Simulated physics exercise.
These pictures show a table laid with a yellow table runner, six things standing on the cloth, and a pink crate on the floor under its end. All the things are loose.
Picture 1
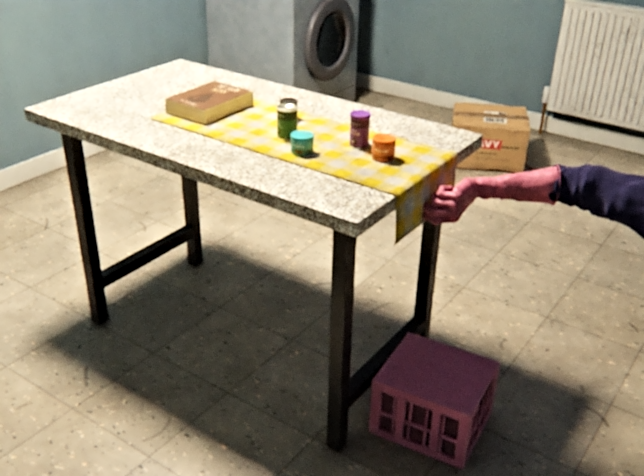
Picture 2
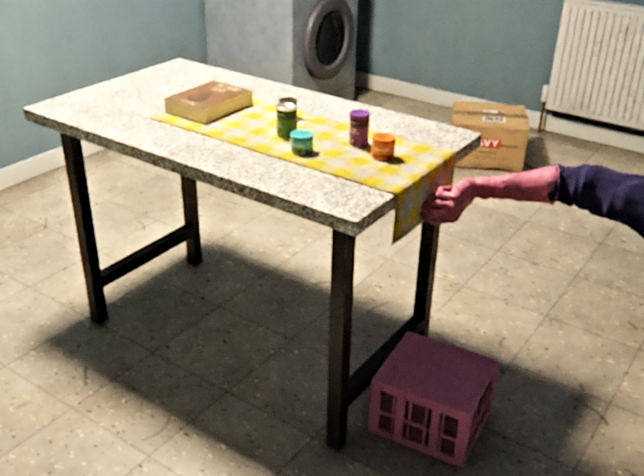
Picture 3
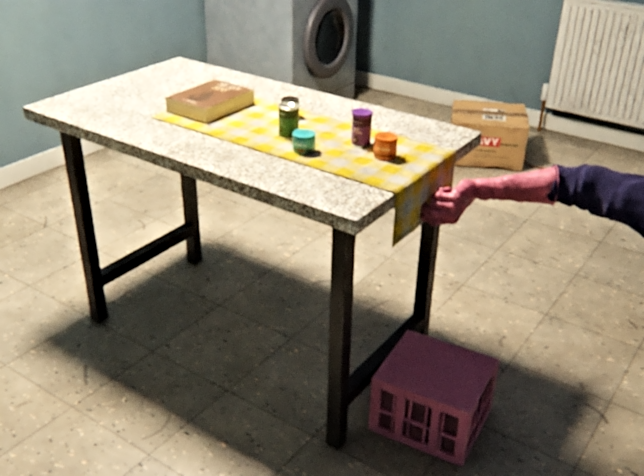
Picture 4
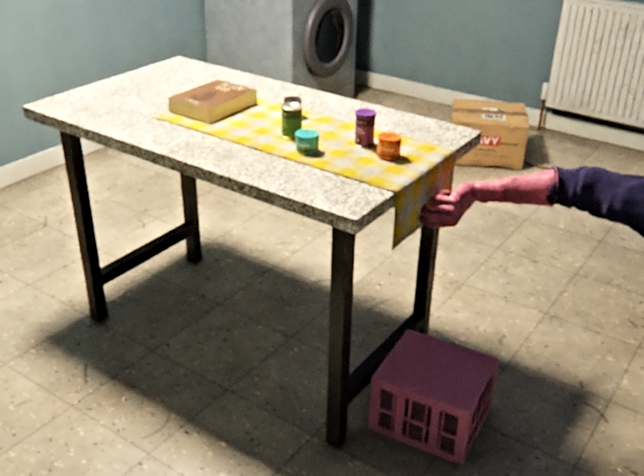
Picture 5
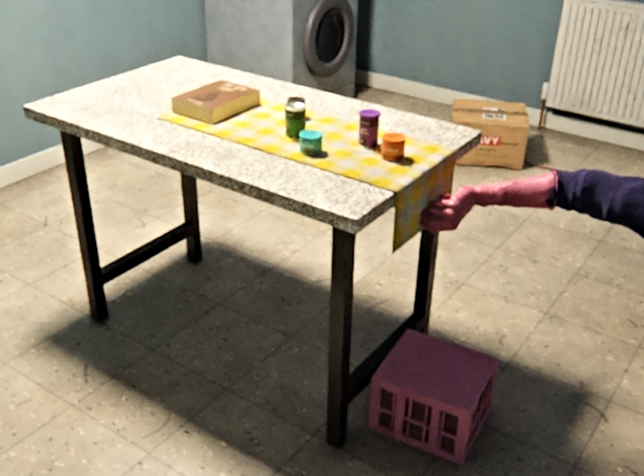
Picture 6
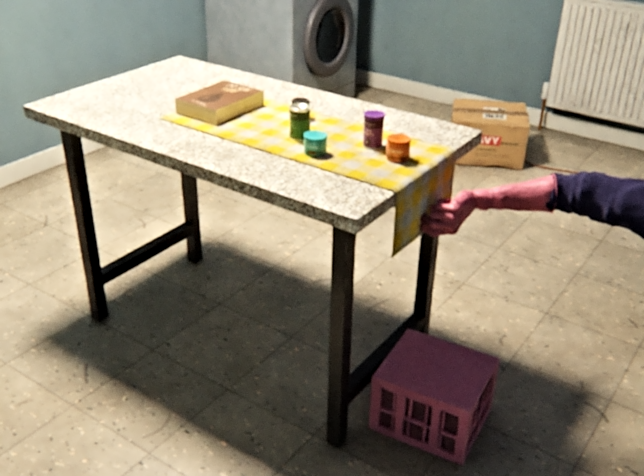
A hand slowly pulls the yellow runner down slightly, carrying the pots and cans right.
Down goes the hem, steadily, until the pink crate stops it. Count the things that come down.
The answer is four.
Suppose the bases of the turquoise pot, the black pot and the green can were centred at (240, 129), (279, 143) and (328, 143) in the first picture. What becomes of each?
The turquoise pot does not fall; the black pot tumbles off; the green can comes down.
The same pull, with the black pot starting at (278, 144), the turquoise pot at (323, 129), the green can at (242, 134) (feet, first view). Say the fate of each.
The black pot goes over; the turquoise pot goes over; the green can remains up.
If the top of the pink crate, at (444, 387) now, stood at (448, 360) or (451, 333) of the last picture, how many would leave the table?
Over the edge go 3 and 2.
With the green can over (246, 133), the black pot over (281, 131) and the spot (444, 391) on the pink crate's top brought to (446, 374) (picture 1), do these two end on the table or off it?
The green can remains up; the black pot remains up.
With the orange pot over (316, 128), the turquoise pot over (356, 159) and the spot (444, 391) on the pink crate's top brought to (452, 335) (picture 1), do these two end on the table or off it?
The orange pot does not fall, the turquoise pot goes over.
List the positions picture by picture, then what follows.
In the first frame, hem (394, 246); orange pot (384, 138); purple can (361, 113); turquoise pot (302, 134); green can (287, 107); black pot (288, 100); top of the crate (444, 391).
In the second frame, hem (391, 246); orange pot (384, 137).
In the third frame, hem (392, 247); purple can (362, 112).
In the fourth frame, hem (392, 250); turquoise pot (308, 133); top of the crate (444, 387).
In the fifth frame, hem (392, 254); green can (296, 106).
In the sixth frame, hem (391, 258); orange pot (399, 138); purple can (374, 113); turquoise pot (316, 135); green can (300, 107); black pot (300, 100).
Early on, hem near (421, 270); orange pot gone.
Midway, hem near (418, 322); orange pot and purple can gone.
Near the end, hem on the crate; orange pot, purple can, turquoise pot and green can gone.
Finally, hem on the crate; orange pot, purple can, turquoise pot and green can gone. Over the edge go four.
